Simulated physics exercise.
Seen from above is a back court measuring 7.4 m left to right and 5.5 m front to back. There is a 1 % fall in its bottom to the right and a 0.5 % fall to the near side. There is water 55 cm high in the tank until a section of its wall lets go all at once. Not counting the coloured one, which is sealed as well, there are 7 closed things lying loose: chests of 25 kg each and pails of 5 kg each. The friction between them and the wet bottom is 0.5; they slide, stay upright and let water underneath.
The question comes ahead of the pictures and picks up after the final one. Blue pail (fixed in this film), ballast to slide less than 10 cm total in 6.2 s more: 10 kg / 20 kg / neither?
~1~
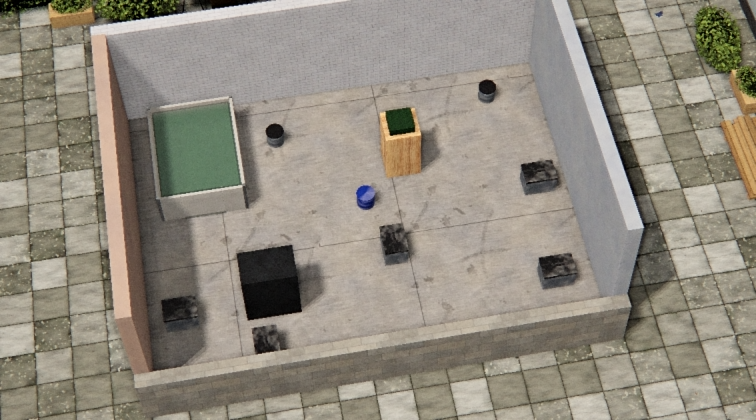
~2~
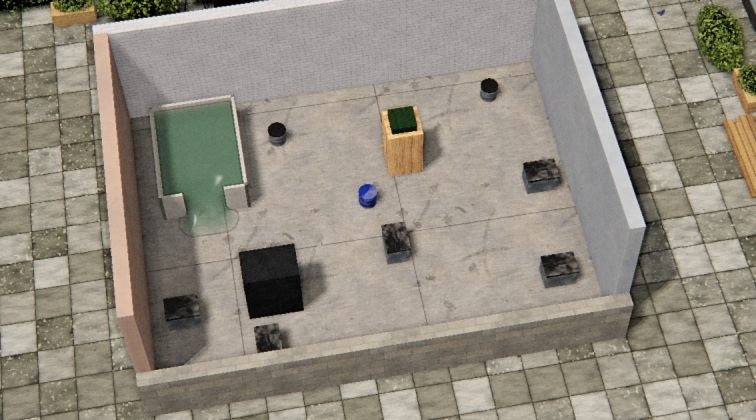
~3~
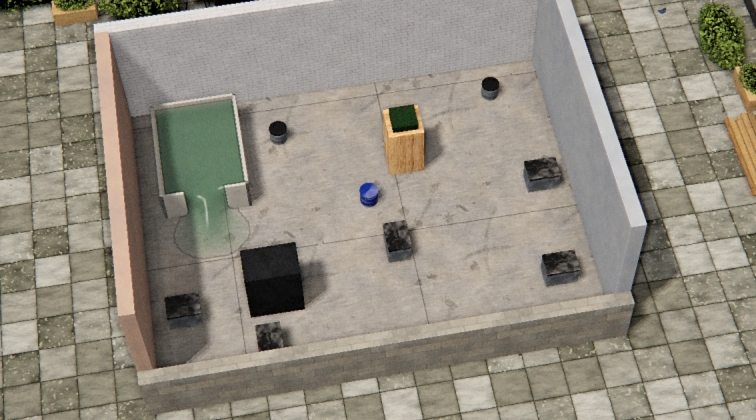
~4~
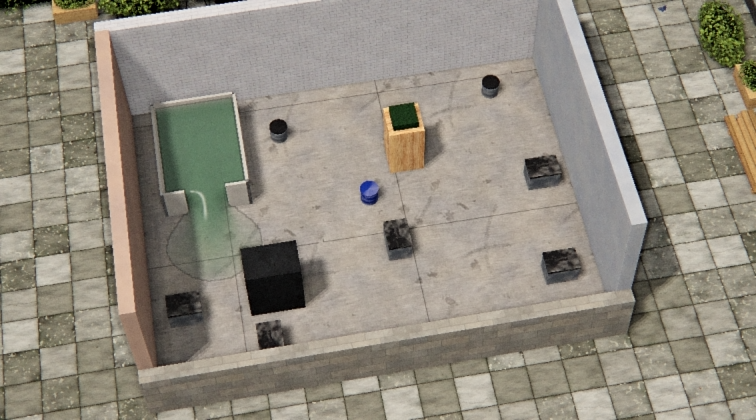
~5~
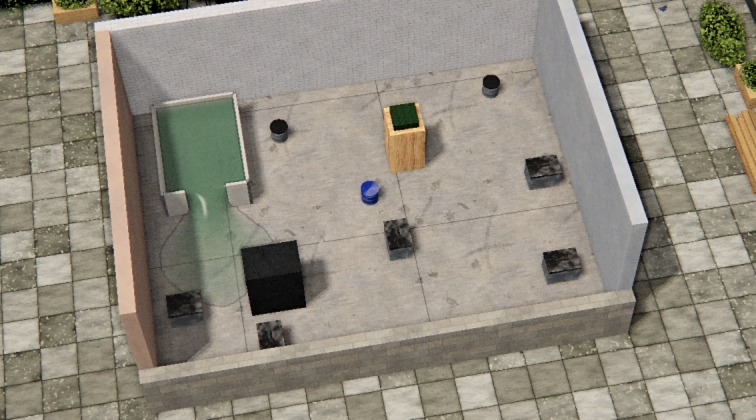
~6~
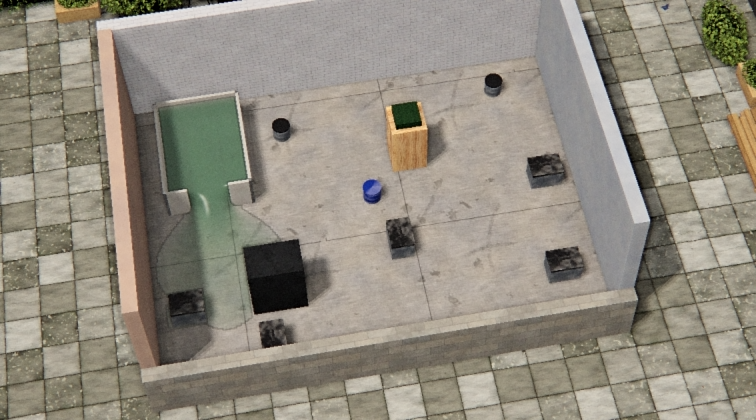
I'd wager even the lighter one passes.
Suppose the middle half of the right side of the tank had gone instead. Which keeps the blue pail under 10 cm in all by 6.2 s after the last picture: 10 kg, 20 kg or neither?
In that case just the heavier mass works.
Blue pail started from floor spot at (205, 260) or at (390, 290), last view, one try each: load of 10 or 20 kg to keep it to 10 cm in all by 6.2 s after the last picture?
One by one: No mass suffices; lighter mass suffices.
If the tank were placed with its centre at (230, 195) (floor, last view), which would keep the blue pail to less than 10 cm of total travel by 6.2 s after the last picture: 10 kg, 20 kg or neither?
Well, in that case the lighter one is plenty.
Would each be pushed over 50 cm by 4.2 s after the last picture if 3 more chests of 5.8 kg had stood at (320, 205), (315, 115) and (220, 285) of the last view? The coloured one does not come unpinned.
Each in turn: Not that far, not that far, further than that.
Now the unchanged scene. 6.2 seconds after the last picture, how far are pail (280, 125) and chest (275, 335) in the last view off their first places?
Shift from start, in order: 0 cm; 120 cm.
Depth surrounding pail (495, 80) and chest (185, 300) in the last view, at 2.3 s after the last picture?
Roughly 0 and 20 cm.
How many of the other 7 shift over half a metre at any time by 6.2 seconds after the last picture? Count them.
Total: 2.
Then, 0.6 s after the last picture the blue pail would be 0 cm from its start with 10 kg and 0 cm from its start with 20 kg; 0 cm of water round it then.
Then, 2.3 s after the last picture the blue pail would be 0 cm from its start with 10 kg and 0 cm from its start with 20 kg; 2 cm of water round it then.
Then, 4.2 s after the last picture the blue pail would be 0 cm from its start with 10 kg and 0 cm from its start with 20 kg; 2 cm of water round it then.
Then, 6.2 s after the last picture the blue pail would be 0 cm from its start with 10 kg and 0 cm from its start with 20 kg; 3 cm of water round it then.
